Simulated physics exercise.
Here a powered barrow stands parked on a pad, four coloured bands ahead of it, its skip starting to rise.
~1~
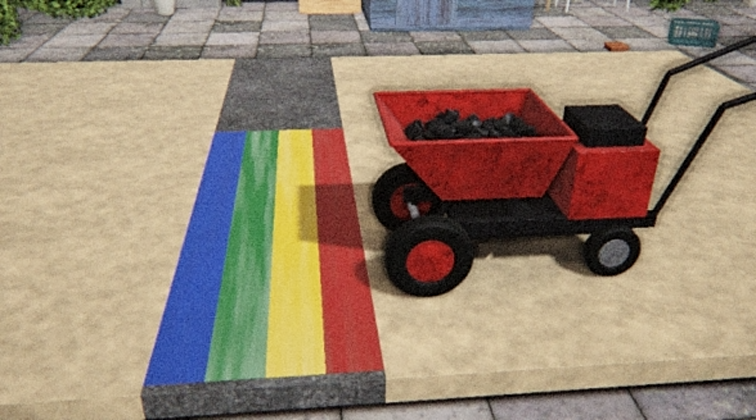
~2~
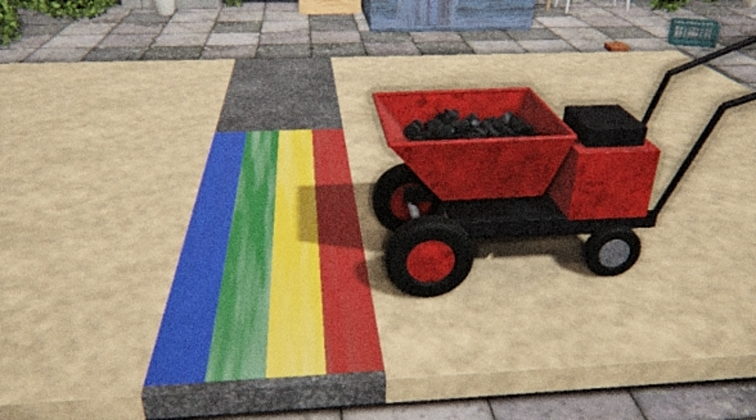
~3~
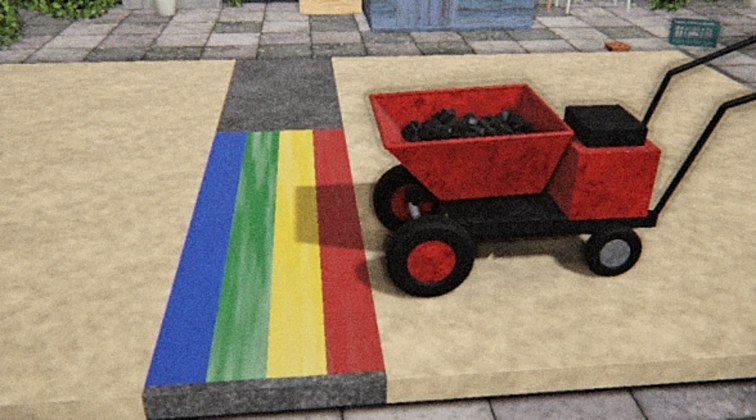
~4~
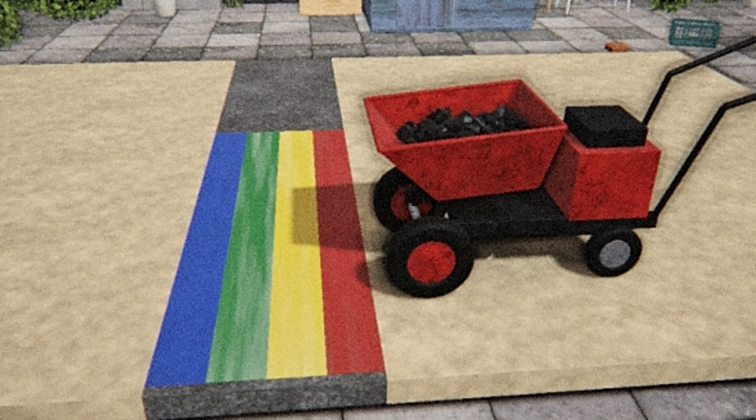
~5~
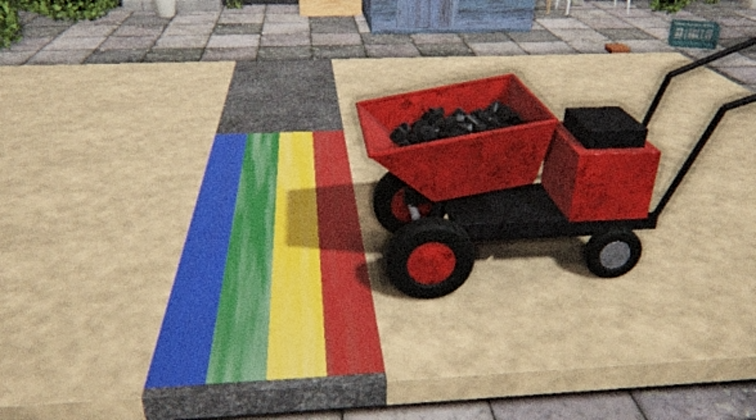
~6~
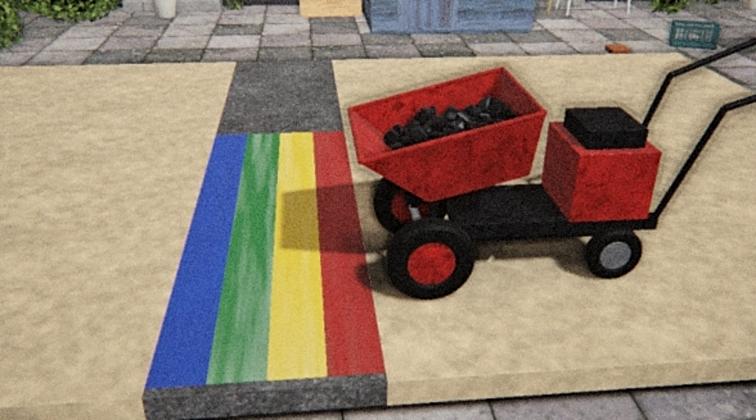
Red skip of black lumps on a parked barrow tilting slightly forward to the left, beside red, yellow, green and blue strips.
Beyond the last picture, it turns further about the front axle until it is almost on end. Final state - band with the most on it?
Green band.
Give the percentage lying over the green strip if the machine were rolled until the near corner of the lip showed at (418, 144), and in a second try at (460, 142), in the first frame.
About 30 per cent for the first spot and about 10 per cent for the second.
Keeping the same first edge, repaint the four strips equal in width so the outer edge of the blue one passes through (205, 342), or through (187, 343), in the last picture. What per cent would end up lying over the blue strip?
In order, 30 % and 20 %.
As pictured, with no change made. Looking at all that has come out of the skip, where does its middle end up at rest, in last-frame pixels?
Somewhere around (255, 264) in the final view.
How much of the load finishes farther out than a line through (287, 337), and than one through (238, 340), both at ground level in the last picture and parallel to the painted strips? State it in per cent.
About 80 % and 40 %.
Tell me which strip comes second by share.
Second place goes to that yellow strip.
Soon after the last picture, skip tipped steeply; all in the skip.
A little later, skip tipped right over; most in the skip; a small part over the yellow strip; a small part over the green strip.
Later still, skip tipped right over; a small part in the skip; about a quarter over the yellow strip; about half over the green strip; a small part over the blue strip; a stray few off the paint.
At rest, skip tipped right over; a small part in the skip; none over the red strip; about a quarter over the yellow strip; about half over the green strip; a small part over the blue strip; a stray few off the paint.
